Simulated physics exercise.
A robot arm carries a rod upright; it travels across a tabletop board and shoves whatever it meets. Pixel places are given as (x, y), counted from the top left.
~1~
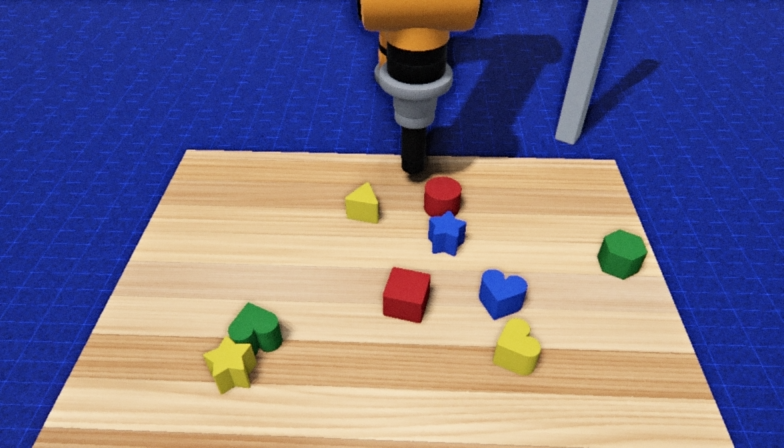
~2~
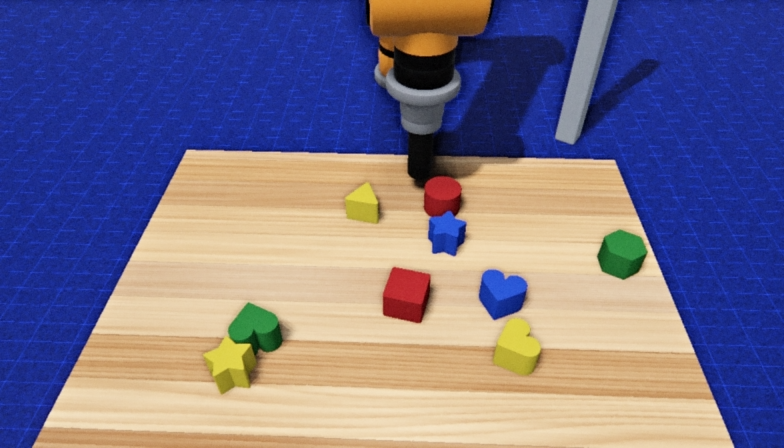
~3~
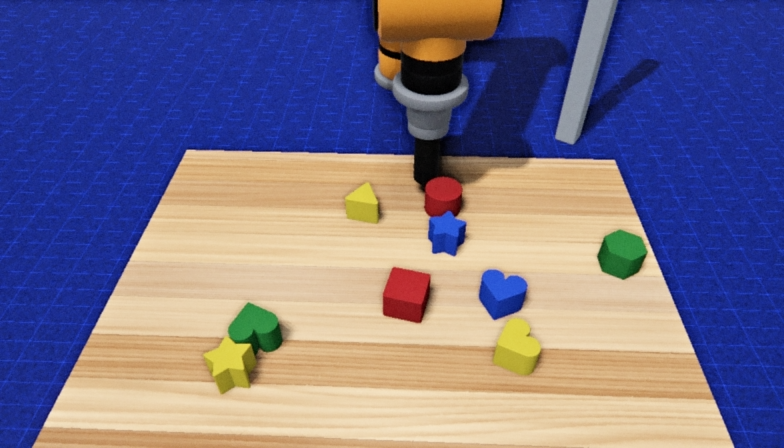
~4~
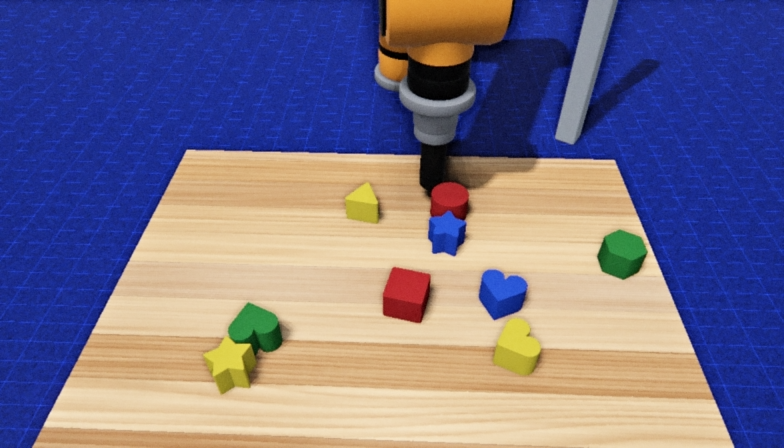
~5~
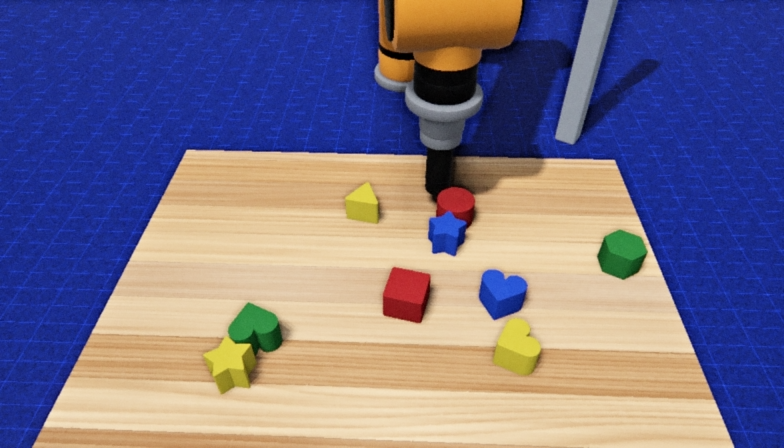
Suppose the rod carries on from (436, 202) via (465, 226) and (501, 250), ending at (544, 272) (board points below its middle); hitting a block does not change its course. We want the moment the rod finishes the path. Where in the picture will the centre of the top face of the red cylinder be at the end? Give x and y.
At roughly (554, 279).
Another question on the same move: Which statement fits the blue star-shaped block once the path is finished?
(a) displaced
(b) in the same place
Option a.
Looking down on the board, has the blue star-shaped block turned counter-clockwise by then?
No, I don't think so.
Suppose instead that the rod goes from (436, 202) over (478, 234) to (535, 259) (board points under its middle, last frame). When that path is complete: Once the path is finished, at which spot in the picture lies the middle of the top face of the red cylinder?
The centre of its top face lies at (531, 262).
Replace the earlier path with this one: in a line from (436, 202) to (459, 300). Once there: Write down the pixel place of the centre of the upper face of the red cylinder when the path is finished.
Around (479, 219).
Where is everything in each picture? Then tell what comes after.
In the first picture, rod's lower end (413, 168); blue star-shaped block (447, 224); red cylinder (443, 187); blue heart (504, 283).
In the second picture, rod (419, 173); blocks still.
In the third picture, rod (425, 179); blocks still.
In the fourth picture, rod (431, 184); red cylinder (450, 194).
In the fifth picture, rod (437, 189); blue star-shaped block (447, 224); red cylinder (456, 199); blue heart (504, 283).
What follows on the original path. One third of the way, rod (467, 214); blue star-shaped block (451, 234), turned 60° clockwise; red cylinder (490, 226).
Two thirds of the way, rod (505, 238); blue star-shaped block (451, 234), turned 60° clockwise; red cylinder (526, 254).
At the end, rod (548, 259); blue star-shaped block (451, 234), turned 60° clockwise; red cylinder (554, 279); blue heart still.
